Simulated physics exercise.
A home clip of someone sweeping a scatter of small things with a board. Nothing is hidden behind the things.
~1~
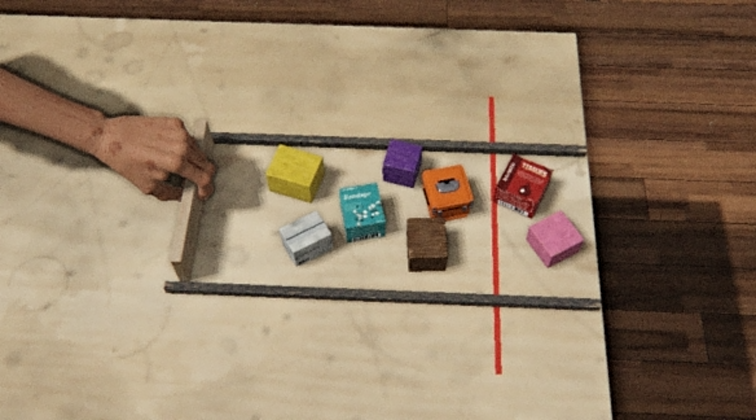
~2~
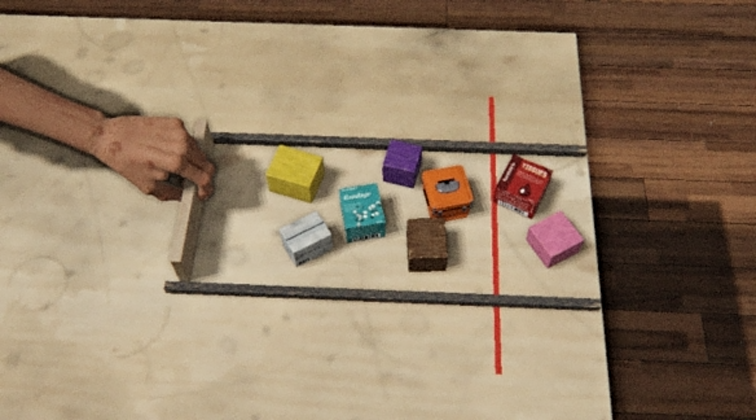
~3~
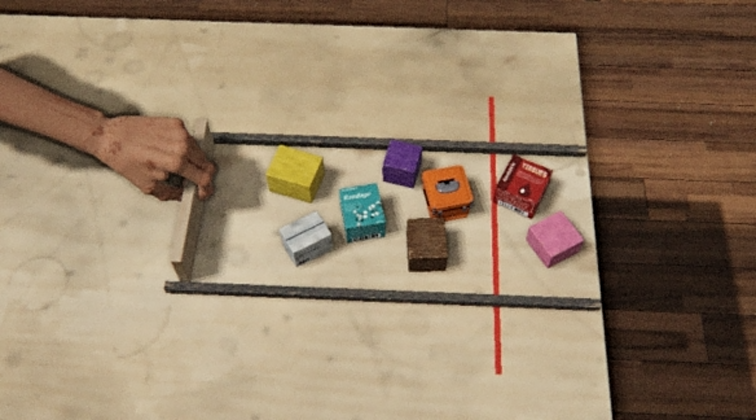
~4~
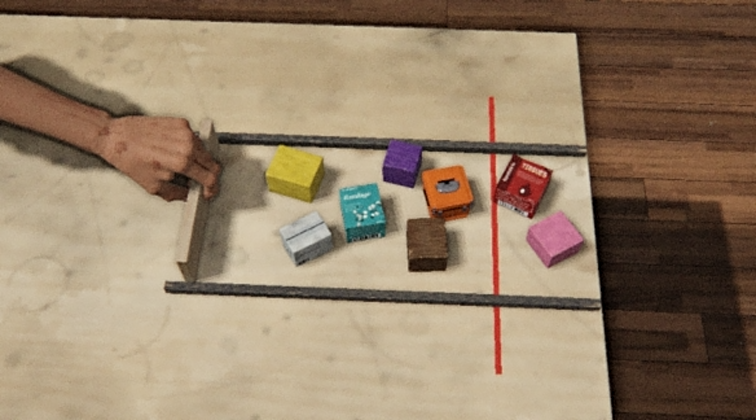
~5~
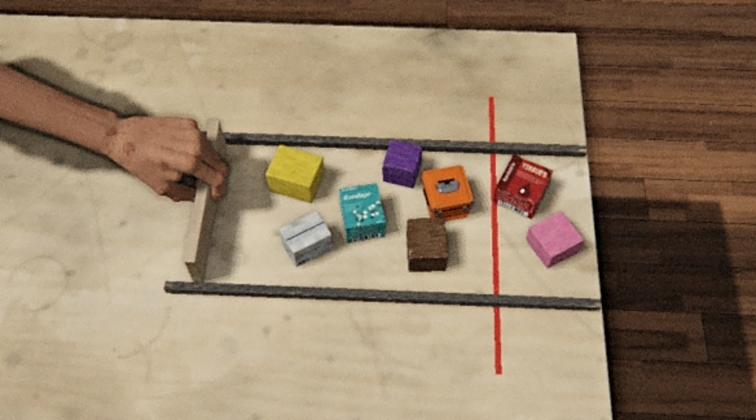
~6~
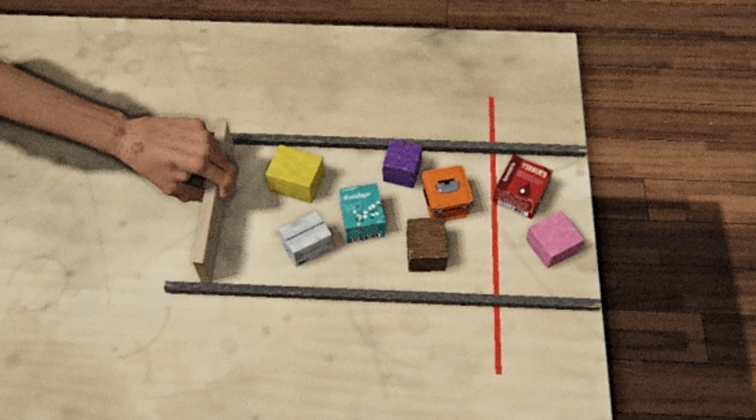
On a pale wooden tabletop, a hand slides an upright board slightly right between dark rails, while the scattered colourful blocks stay still.
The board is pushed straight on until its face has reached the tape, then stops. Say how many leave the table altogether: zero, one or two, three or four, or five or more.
As it turns out, the number that fall off is one or two.
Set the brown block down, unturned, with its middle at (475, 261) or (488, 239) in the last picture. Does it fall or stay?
In that order, it stays on; remains up.
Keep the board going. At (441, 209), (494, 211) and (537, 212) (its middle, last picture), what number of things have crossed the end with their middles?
In that order 0, 1 and 5.
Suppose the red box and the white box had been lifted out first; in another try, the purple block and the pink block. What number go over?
The counts: 0 and 1.
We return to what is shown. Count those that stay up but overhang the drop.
1 of them.
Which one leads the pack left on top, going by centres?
The pink block ends nearest.
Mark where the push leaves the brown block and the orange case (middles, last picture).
About (560, 270), and the other about (562, 204).
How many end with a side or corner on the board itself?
In contact: 3.
Early on, none off yet; pink block at rest near (554, 240); red box at rest near (523, 187); orange case at rest near (447, 194).
Finally, the number that fall off is one or two; lost, red box.
